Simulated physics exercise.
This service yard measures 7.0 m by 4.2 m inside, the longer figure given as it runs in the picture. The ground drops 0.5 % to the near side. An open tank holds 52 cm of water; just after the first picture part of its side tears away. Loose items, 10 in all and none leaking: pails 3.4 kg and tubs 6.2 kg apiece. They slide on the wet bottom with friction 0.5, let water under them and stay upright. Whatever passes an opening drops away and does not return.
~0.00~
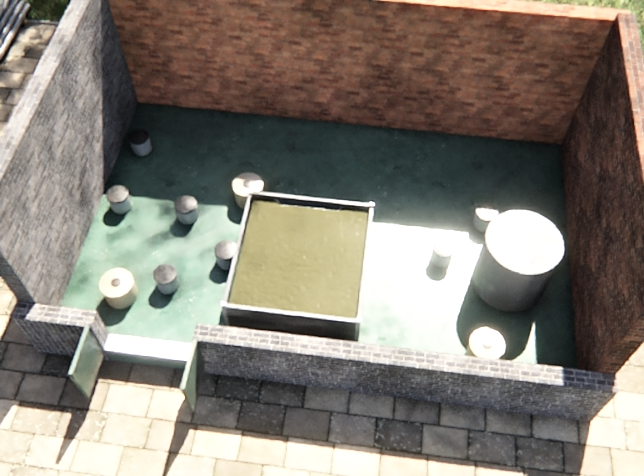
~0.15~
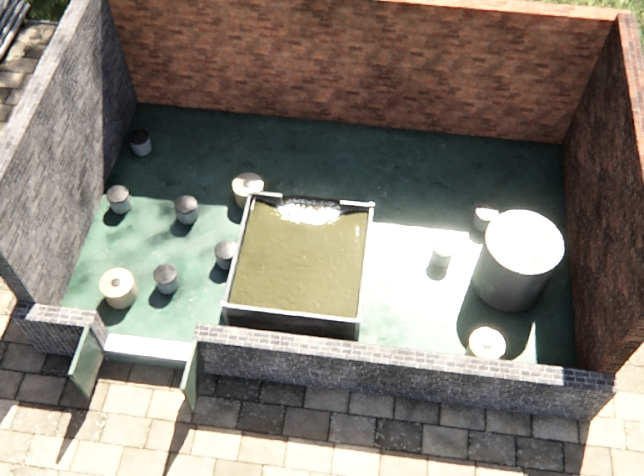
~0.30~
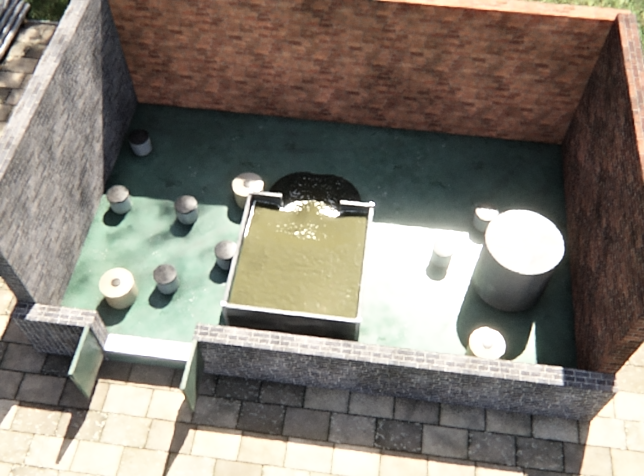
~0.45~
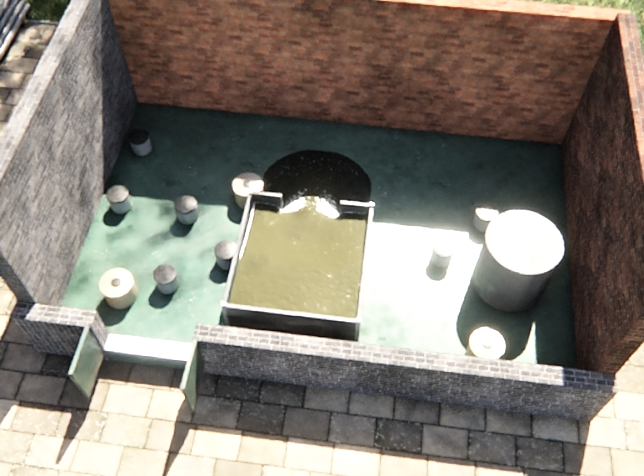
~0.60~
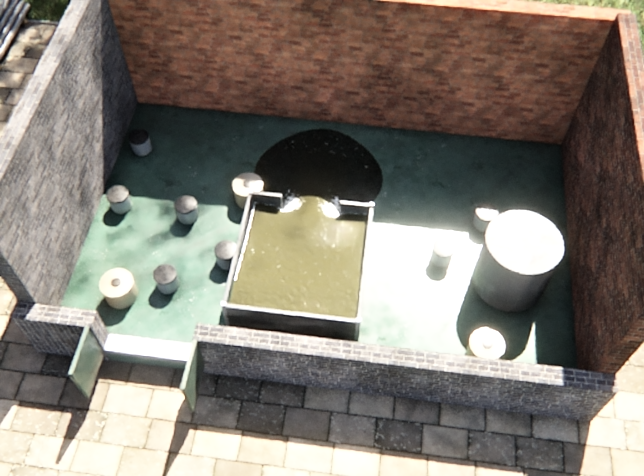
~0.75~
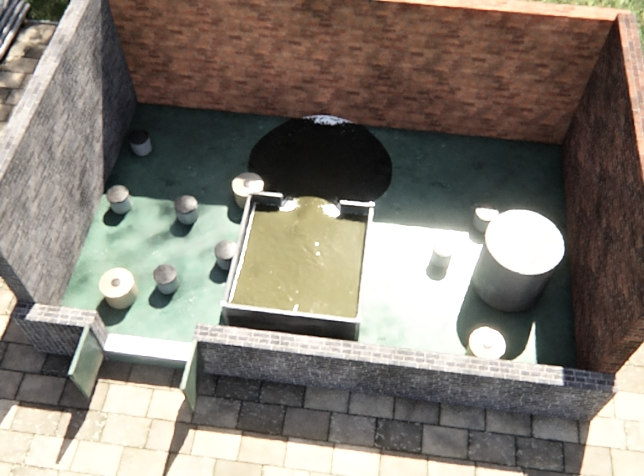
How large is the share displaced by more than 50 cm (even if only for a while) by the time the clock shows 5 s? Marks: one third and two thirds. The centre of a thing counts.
It is under a third.
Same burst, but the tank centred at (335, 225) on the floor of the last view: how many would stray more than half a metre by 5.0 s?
Then 2.
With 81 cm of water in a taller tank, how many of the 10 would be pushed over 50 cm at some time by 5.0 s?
In that case 6 of them.
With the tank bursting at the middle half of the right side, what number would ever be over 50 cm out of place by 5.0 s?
Then 3.
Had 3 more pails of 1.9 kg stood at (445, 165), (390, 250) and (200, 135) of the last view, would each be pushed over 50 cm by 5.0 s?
In turn: Past it, short of it, more.
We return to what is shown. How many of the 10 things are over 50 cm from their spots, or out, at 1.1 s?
By then 0.
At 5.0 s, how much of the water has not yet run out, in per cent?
Some 100 per cent remains.
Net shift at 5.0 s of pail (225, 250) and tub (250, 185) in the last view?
In turn: 0 cm, 0 cm.
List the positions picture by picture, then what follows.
A pail at (117, 194), on the bottom; a tub at (116, 282), on the bottom; 3.1 m2 under water; 0 of 10 have shifted, in the first frame.
A pail at (117, 194) rests on the ground; a tub at (116, 282) rests on the ground; 3.5 m2 under water; 0 of 10 have shifted, in the second frame.
A pail at (117, 194) rests on the ground; a tub at (116, 282), on the bottom; 4.1 m2 under water; 0 of 10 have shifted, in the third frame.
A pail at (117, 194), on the bottom; a tub at (116, 282), on the bottom; 4.9 m2 under water; 0 of 10 have shifted, in the fourth frame.
A pail at (117, 194) rests on the ground; a tub at (116, 282), on the bottom; water covers 5.7 m2; 0 of 10 have shifted, in the fifth frame.
A pail at (117, 194) rests on the ground; a tub at (116, 282), on the bottom; 6.6 m2 under water; 0 of 10 have shifted, in the sixth frame.
After 1.1 s 0 of 10 are over 50 cm from their spots; 0 afloat.
After 2.2 s 0 of 10 are over 50 cm from their spots; 0 afloat.
After 3.5 s 1 of 10 are over 50 cm from their spots; 1 afloat.
After 5.0 s 2 of 10 are over 50 cm from their spots, and 2 have been at some point; 0 afloat.
